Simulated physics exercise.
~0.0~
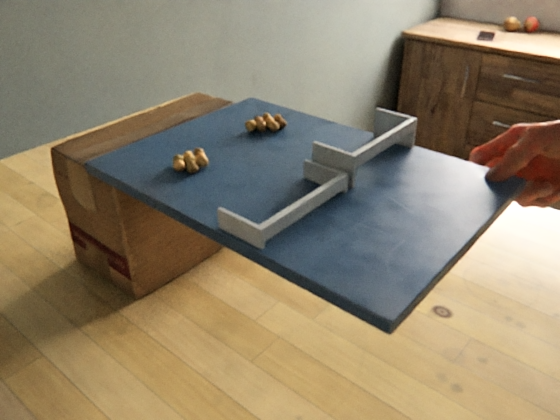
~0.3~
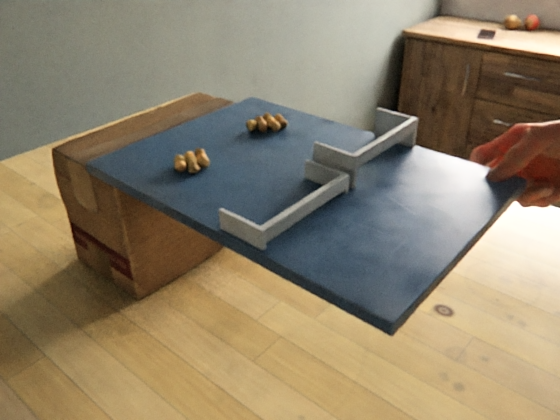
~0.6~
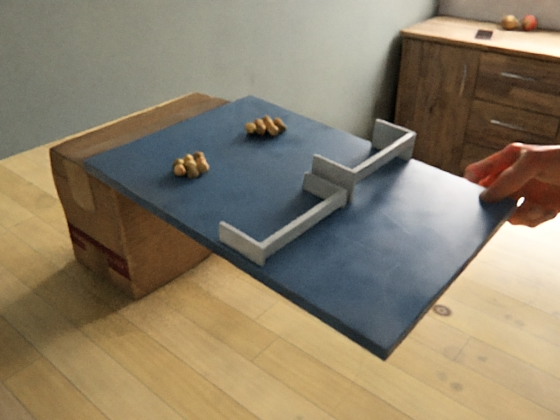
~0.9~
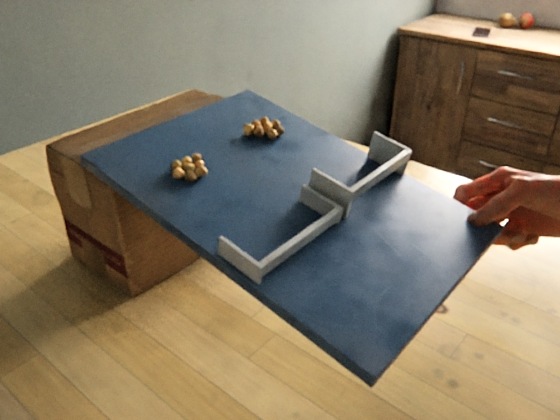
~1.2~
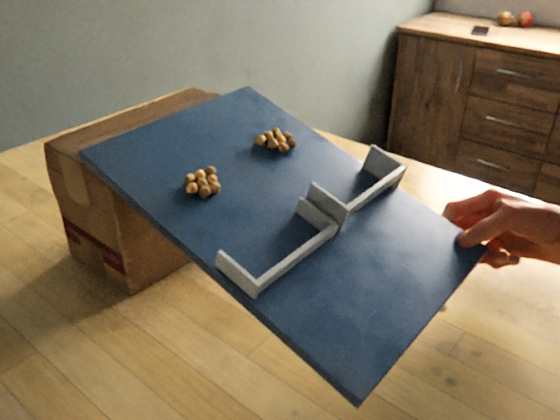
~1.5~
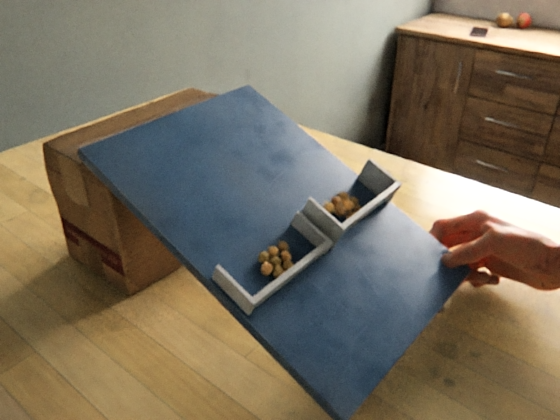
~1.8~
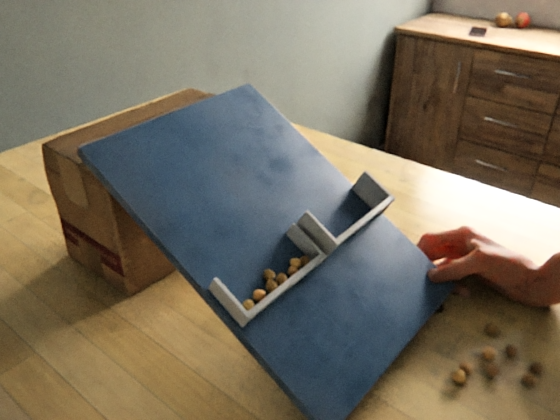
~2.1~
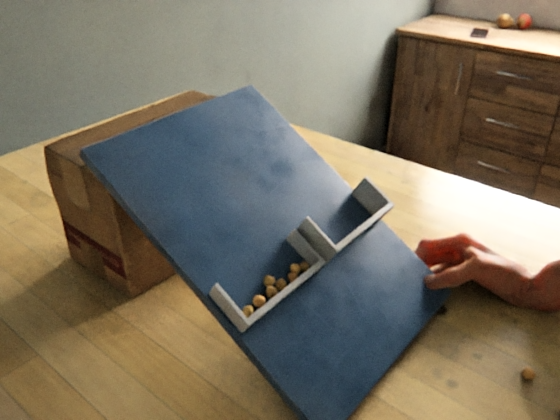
A blue board propped on a cardboard box tilts steeply as a hand lowers its free end, and two heaps of small round brown things slide down to pale gates; the nearer heap stays gathered there, while the farther one slips under and scatters off the board.
